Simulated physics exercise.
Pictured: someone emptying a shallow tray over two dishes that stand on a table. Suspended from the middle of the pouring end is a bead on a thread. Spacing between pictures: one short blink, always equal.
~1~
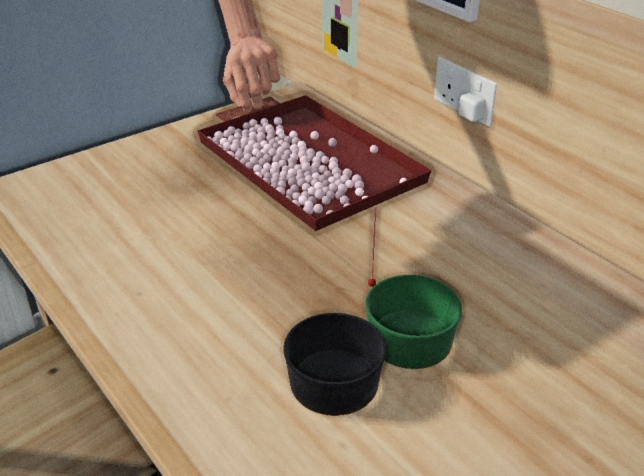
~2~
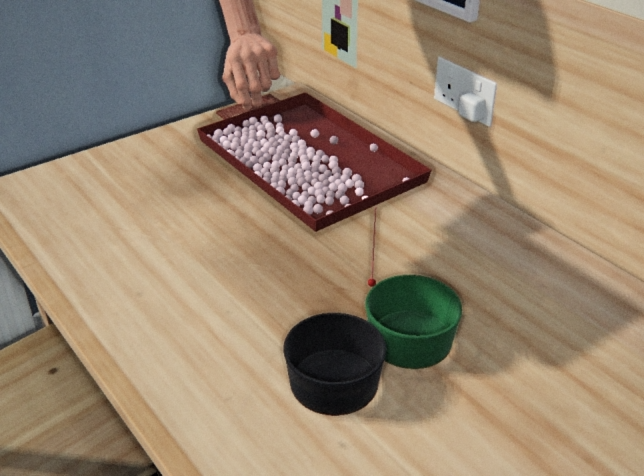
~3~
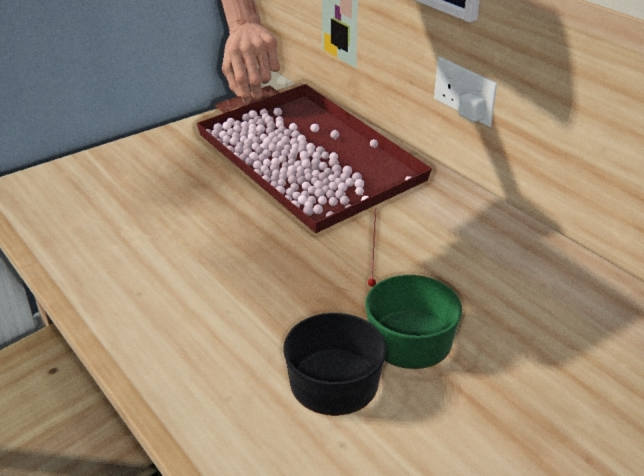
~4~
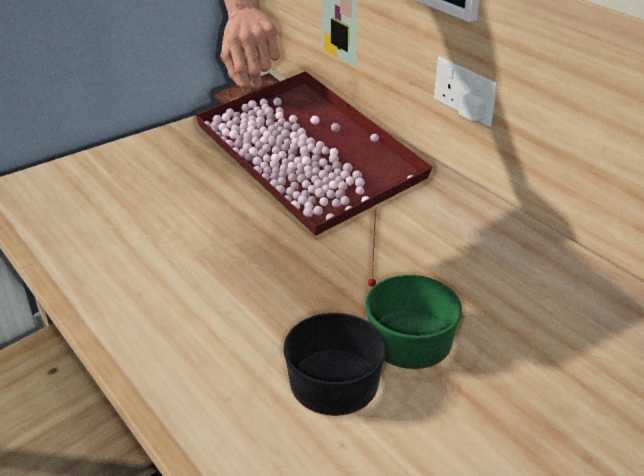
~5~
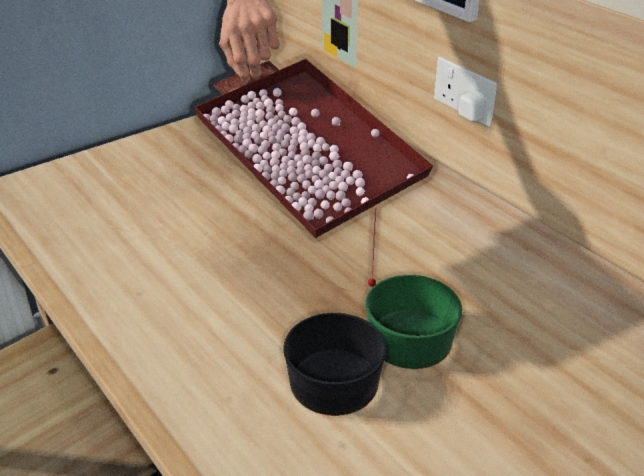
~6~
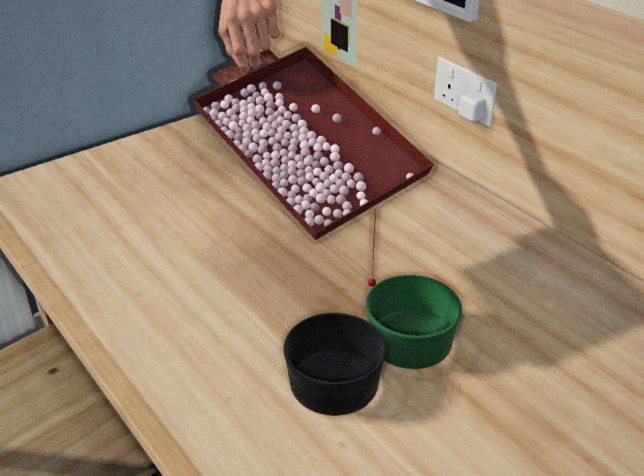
In this clip, a hand raises the far end of a dark red tray of small pale balls above a black dish and a green dish on a wooden table, gradually tilting it toward its near left corner as the balls shift slightly.
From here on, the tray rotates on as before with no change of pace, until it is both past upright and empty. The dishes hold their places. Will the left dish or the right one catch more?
Pretty sure the heavier pile builds up on the left there.
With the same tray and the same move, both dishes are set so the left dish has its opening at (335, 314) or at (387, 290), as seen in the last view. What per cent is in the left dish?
You'd get 80 in a hundred first and 0 in a hundred after that.
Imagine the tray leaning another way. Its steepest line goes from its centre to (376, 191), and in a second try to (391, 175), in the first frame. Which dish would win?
Try 1: The right-side dish; try 2: The right-side dish.
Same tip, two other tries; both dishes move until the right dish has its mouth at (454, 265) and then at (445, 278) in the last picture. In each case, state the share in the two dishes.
Trial 1 near 10 %, trial 2 near 40 %.
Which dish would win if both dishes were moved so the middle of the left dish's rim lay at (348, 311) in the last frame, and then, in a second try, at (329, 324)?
The leftmost dish, then the leftmost dish.
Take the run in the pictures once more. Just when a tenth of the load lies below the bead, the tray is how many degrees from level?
About 80° of tilt.
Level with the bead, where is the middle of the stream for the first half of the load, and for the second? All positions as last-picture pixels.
The leading part at (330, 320), the rest of it at (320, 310).
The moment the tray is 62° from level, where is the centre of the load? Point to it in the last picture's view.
Somewhere near pixel (316, 188).
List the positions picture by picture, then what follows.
The first frame shows corners of the pouring end near (316, 218) and (428, 170), level; middle of the load near (283, 164), sugar pearls; left dish near (366, 390); right dish near (445, 344); bead on its thread near (372, 282).
The second frame shows corners of the pouring end near (316, 218) and (428, 170), level; middle of the load near (283, 163).
The third frame shows corners of the pouring end near (316, 221) and (428, 168), tipped barely, lowest at the left corner; middle of the load near (283, 159).
The fourth frame shows corners of the pouring end near (316, 224) and (429, 167), tipped a little, lowest at the left corner; middle of the load near (283, 155).
The fifth frame shows corners of the pouring end near (316, 227) and (430, 165), tipped a little, lowest at the left corner; middle of the load near (283, 152).
The sixth frame shows corners of the pouring end near (316, 230) and (430, 164), tipped clearly, lowest at the left corner; middle of the load near (284, 153), all but a few on the move; left dish near (366, 390); right dish near (445, 344).
Shortly afterwards, tray tipped steeply; all but a few on the tray; only a few in the air.
Next, tray tipped past a quarter turn; a little on the tray; the bulk in the left dish; a little outside both; a little in the air.
Some moments later, tray tipped past a quarter turn; the bulk in the left dish; a little outside both.
In the end, tray tipped past a quarter turn; the bulk in the left dish; none at all in the right dish; a little outside both.
